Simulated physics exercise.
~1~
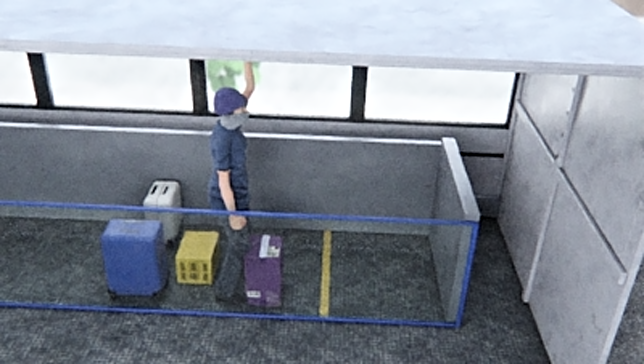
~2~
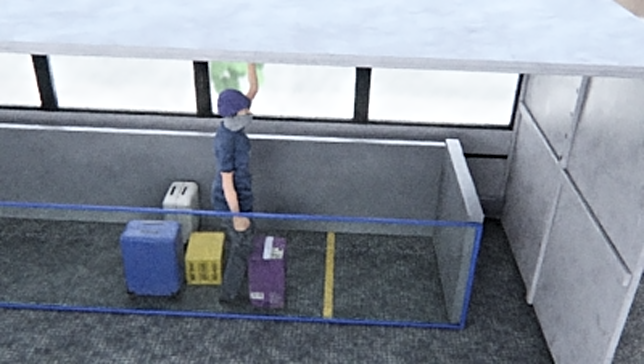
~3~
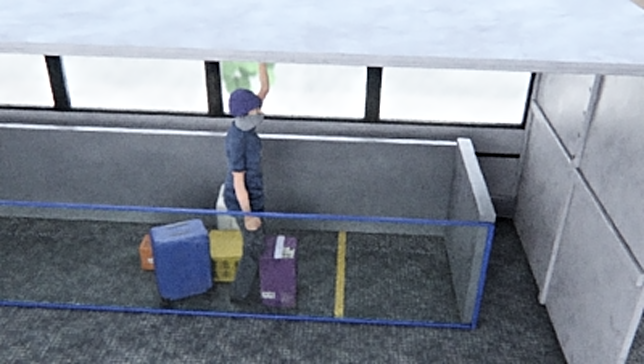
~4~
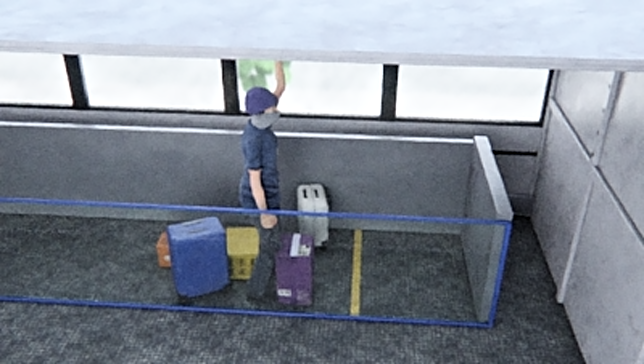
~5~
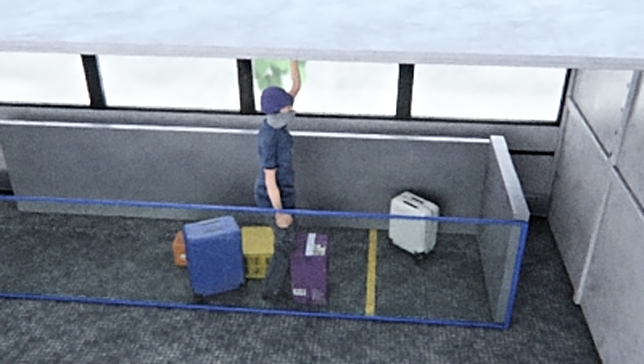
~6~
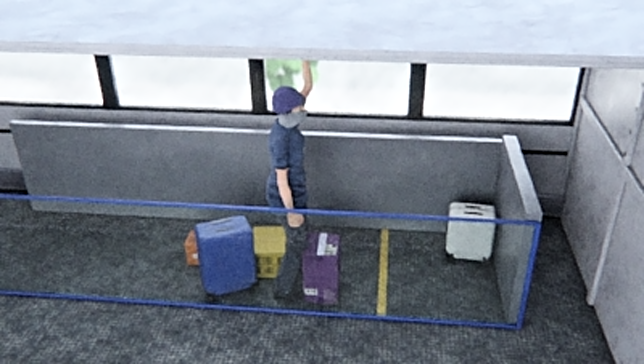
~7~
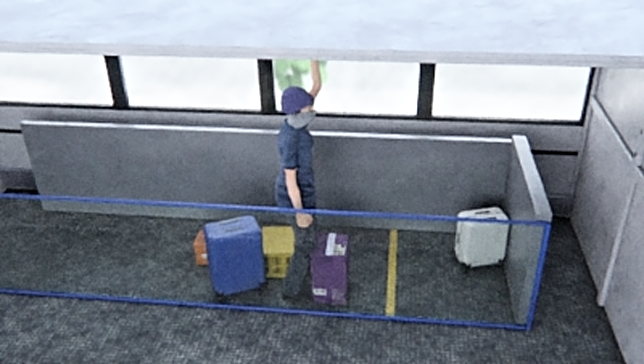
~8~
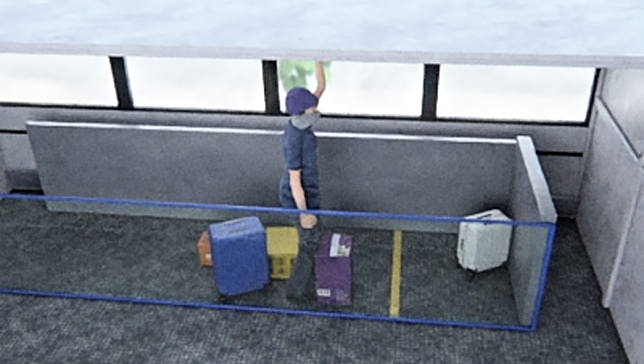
A small white wheeled case rolls across the standing bay of a tram, seen from above and to one side through a blue-edged clear panel. A passenger in a dark cap and dark clothes stands mid-bay, one arm raised, among a big blue case, a yellow crate and a purple pack, with a yellow line to the right. The blue case slides a little right towards the crate, and an orange tub shows behind it. The white case passes behind the passenger, crosses the line and stops by the right end wall. The others stay left of the line, all short of it.
